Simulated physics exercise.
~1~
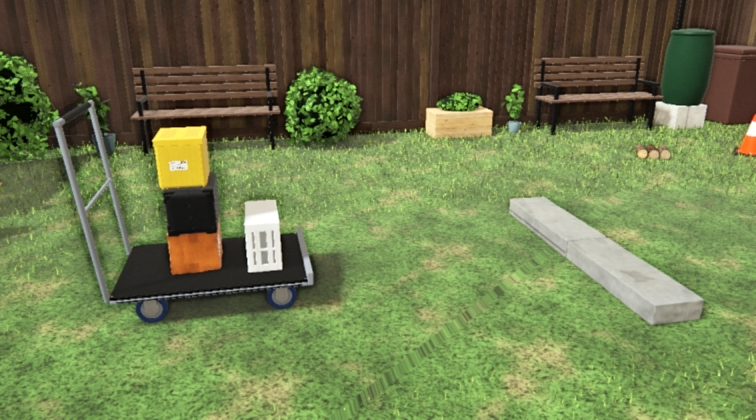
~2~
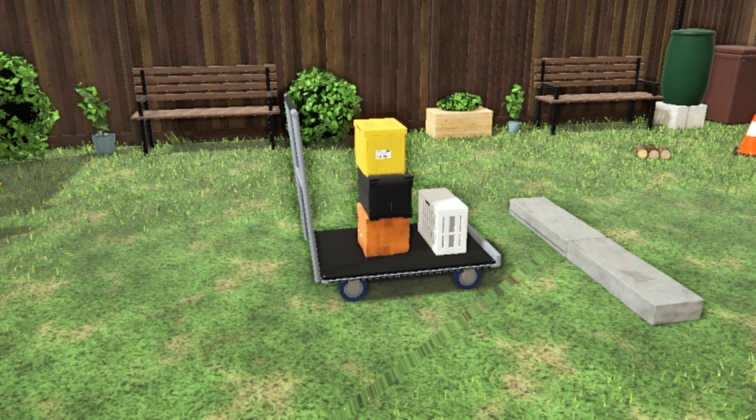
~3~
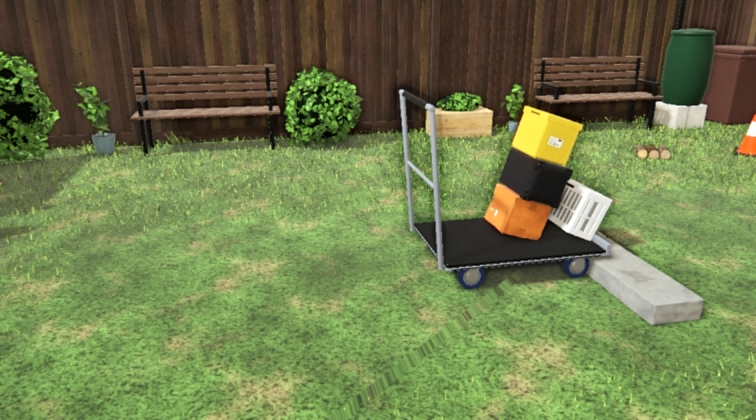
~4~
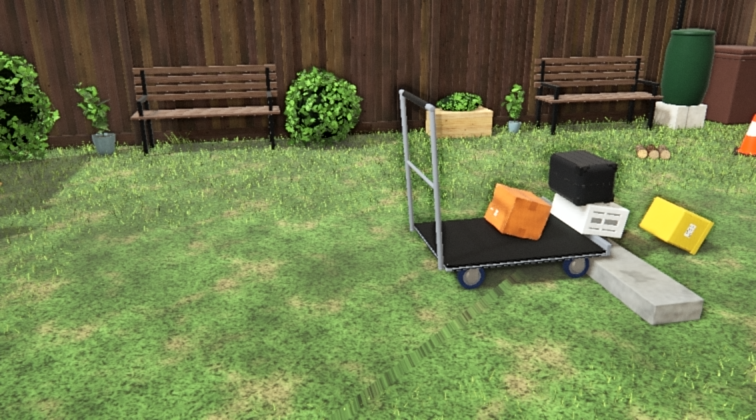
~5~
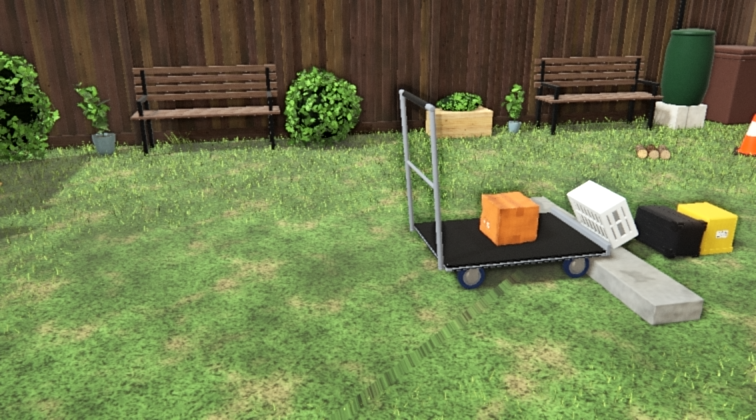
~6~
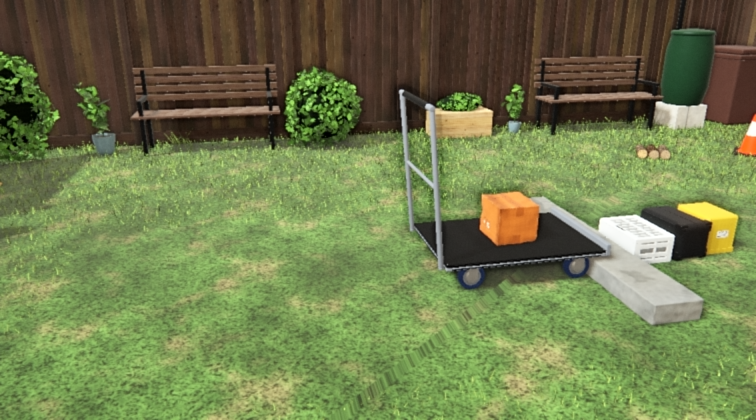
On a fenced lawn, a flat cart carrying stacked boxes and a white crate rolled right until it stopped against a concrete beam; the load pitched forward, and the yellow and black boxes and crate tumbled onto the grass beyond, leaving the orange box aboard.
